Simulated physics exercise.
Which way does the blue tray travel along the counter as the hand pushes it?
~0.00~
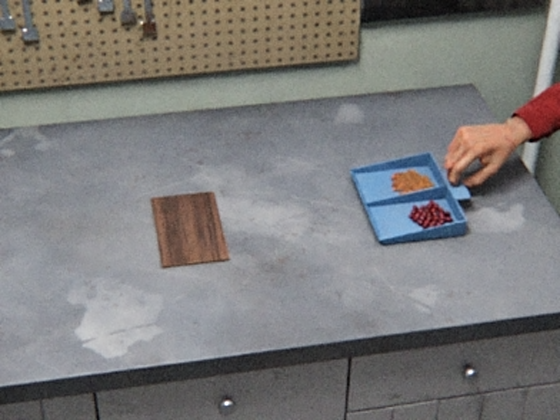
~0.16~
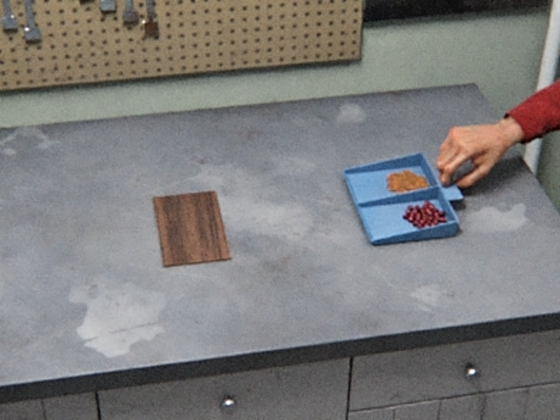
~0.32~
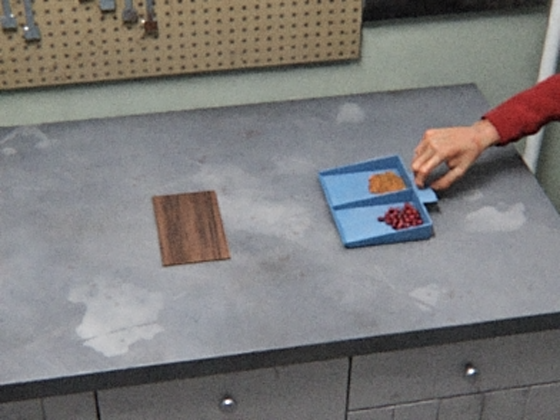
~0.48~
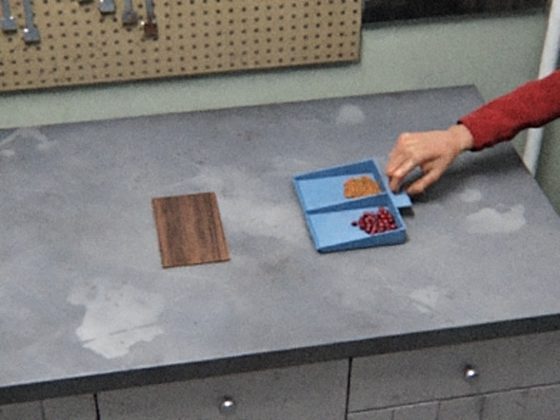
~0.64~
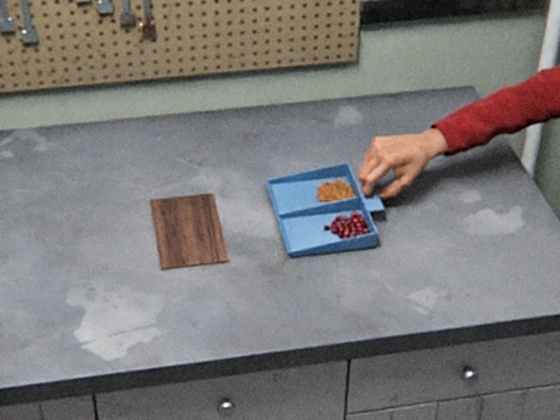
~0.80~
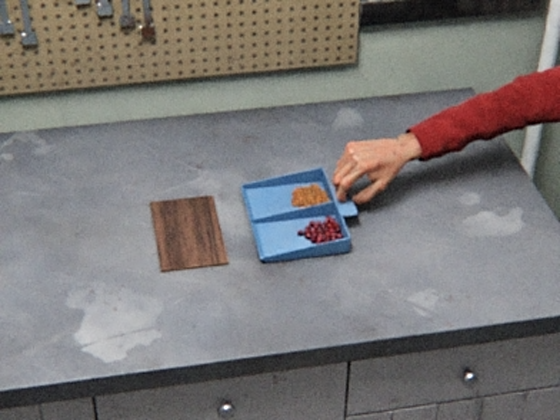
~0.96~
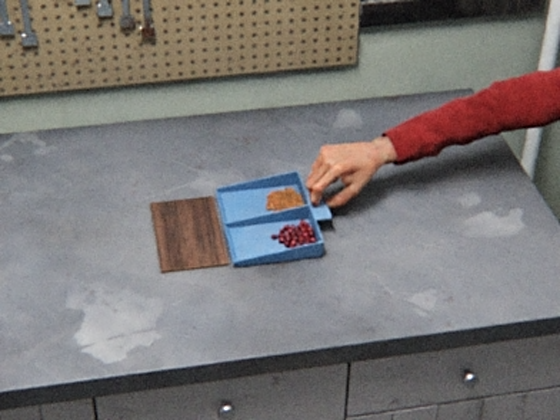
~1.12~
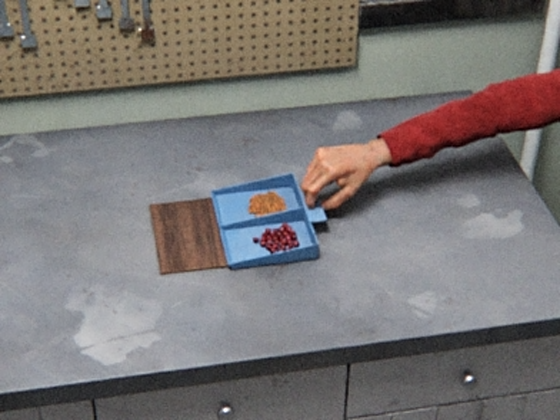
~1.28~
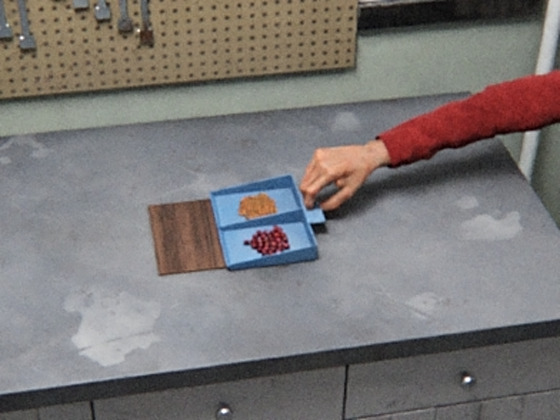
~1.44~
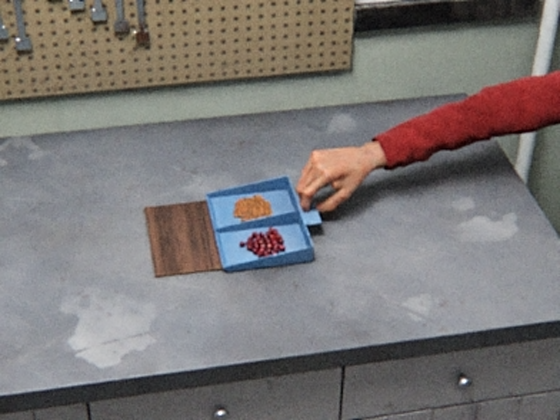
The tray slides to the left, towards the flat brown board.
